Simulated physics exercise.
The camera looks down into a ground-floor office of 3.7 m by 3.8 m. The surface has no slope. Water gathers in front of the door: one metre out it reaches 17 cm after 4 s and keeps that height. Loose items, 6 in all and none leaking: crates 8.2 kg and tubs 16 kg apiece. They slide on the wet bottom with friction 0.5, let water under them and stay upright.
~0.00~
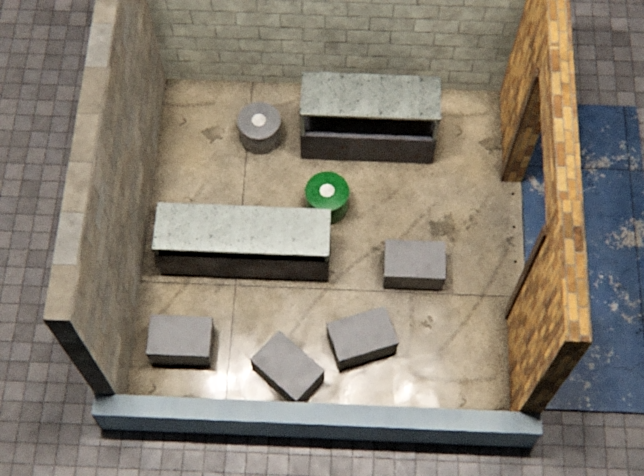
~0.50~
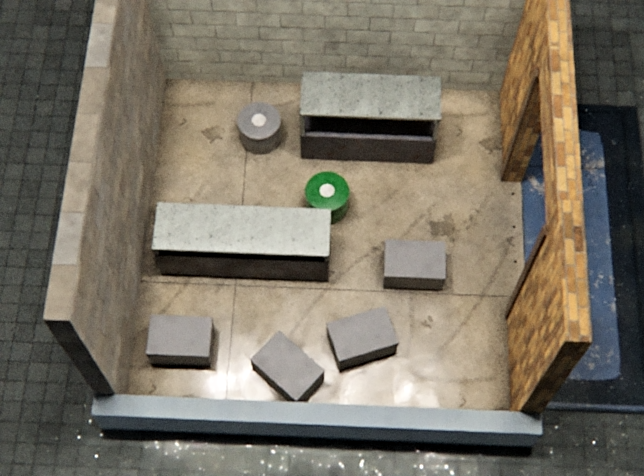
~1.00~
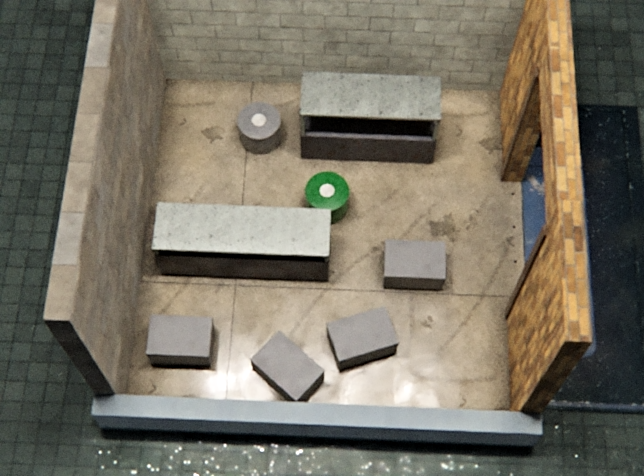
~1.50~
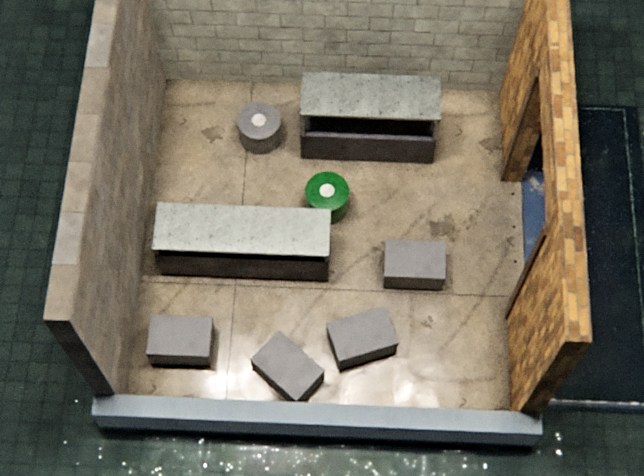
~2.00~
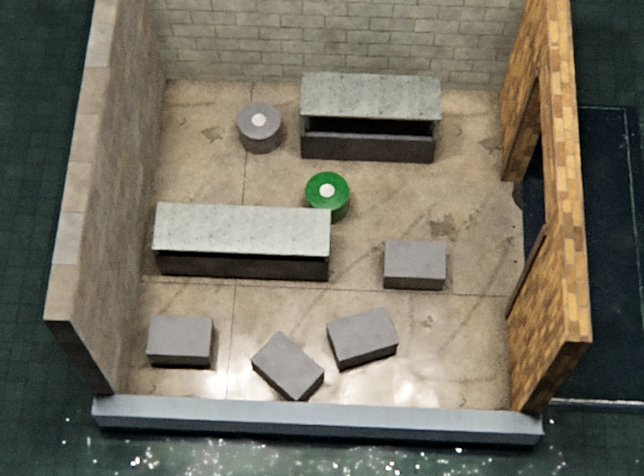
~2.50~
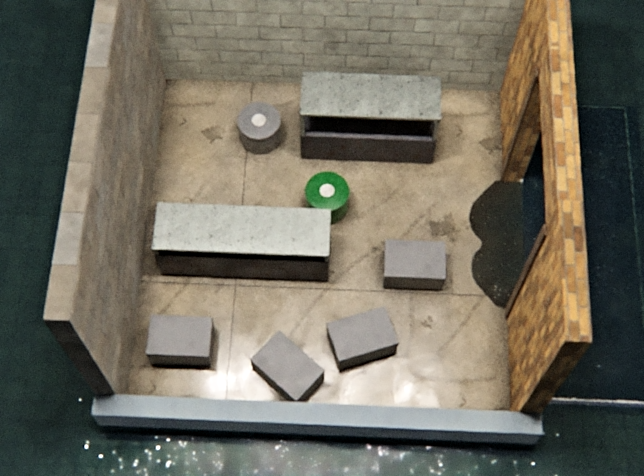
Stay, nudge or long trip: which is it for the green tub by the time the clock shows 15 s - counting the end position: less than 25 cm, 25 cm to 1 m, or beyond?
Green tub ends far away.
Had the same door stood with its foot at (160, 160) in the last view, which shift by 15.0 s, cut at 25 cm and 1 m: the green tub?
Then the green tub gets carried off.
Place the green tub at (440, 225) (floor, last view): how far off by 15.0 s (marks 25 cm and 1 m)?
It travels far.
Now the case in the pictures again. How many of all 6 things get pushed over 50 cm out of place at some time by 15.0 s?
I count 5.
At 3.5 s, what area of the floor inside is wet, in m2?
Some 1.5 m2.
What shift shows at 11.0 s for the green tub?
About 150 cm.
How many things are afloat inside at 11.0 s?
5 of them.
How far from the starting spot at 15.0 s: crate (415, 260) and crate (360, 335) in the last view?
In turn: 250 cm, 100 cm.
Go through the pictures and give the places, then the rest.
The first picture shows the green tub at (327, 191) rests on the ground; water covers 0.0 m2; 0 of 6 have shifted.
The second picture shows the green tub at (327, 191) rests on the ground; water covers 0.0 m2; 0 of 6 have shifted.
The third picture shows the green tub at (327, 191) rests on the ground; 0.0 m2 under water; 0 of 6 have shifted.
The fourth picture shows the green tub at (327, 191) rests on the ground; 0.0 m2 under water; 0 of 6 have shifted.
The fifth picture shows the green tub at (327, 191) rests on the ground; 0.0 m2 under water; 0 of 6 have shifted.
The sixth picture shows the green tub at (327, 191), on the bottom; 0.4 m2 under water; 0 of 6 have shifted.
After 3.5 s the green tub is near (327, 191), 0.0 m from its start, aground; 0 afloat.
After 6.8 s the green tub is near (248, 185), 0.8 m from its start, aground; 3 afloat.
After 11.0 s the green tub is near (170, 158), 1.7 m from its start, afloat; 5 afloat.
After 15.0 s the green tub is near (217, 82), 1.7 m from its start, afloat; 6 afloat.
